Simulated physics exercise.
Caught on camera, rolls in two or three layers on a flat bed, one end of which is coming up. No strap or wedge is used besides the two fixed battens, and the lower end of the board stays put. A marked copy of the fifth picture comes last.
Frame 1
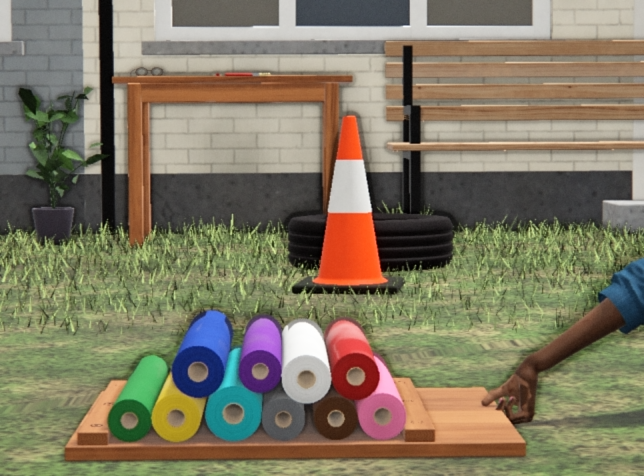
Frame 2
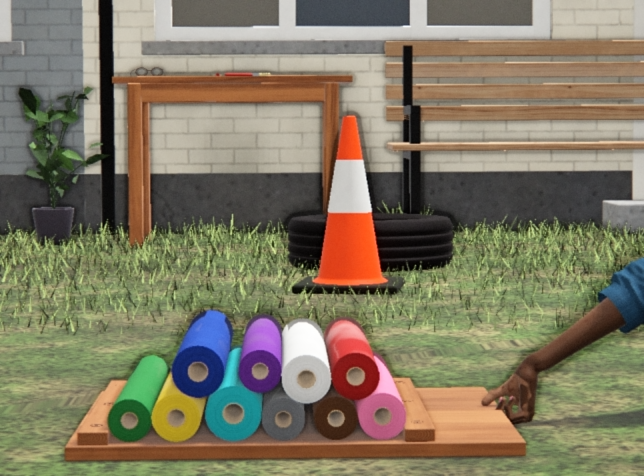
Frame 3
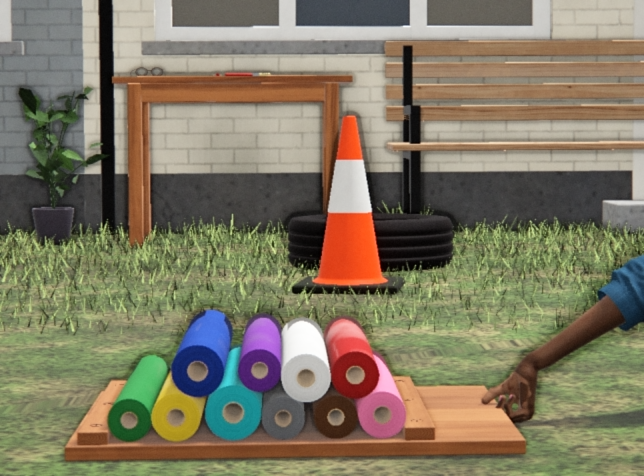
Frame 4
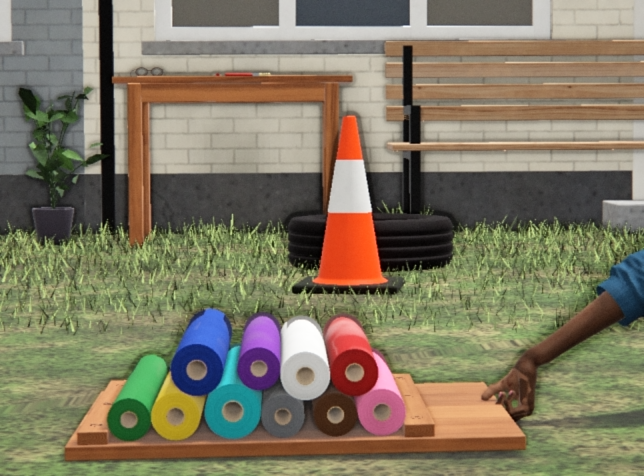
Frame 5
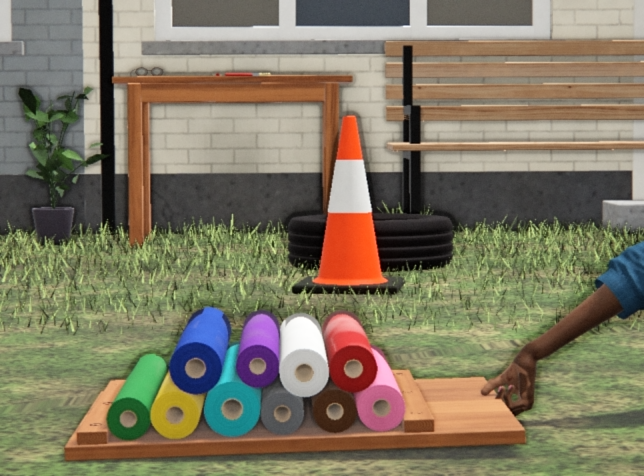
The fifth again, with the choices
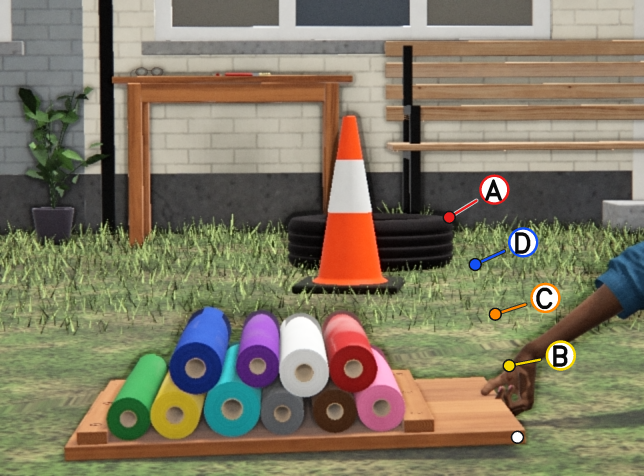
A pile of colourful rolls sat stacked in two layers on a wooden board on the grass, while a hand at the right gripped the board's end and raised it very slightly, the rolls barely shifting.
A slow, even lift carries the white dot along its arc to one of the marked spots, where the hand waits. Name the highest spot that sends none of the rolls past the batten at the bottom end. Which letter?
Stop at C.
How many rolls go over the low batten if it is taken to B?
It comes to none.
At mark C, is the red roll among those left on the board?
Yes, with C.
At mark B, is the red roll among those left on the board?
Yes.
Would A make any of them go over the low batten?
Yes, at A.
On the marked copy, A at (450, 217); B at (509, 366); C at (495, 314); D at (475, 265); the white dot at (518, 438).
With C. Early on, board at 13°.
Further on, board at 18°.
At the end, board at 18°, none over the low batten.
As for the rest, A four over the low batten (white, red, purple, blue); B none over the low batten; D three over the low batten (white, purple, blue).
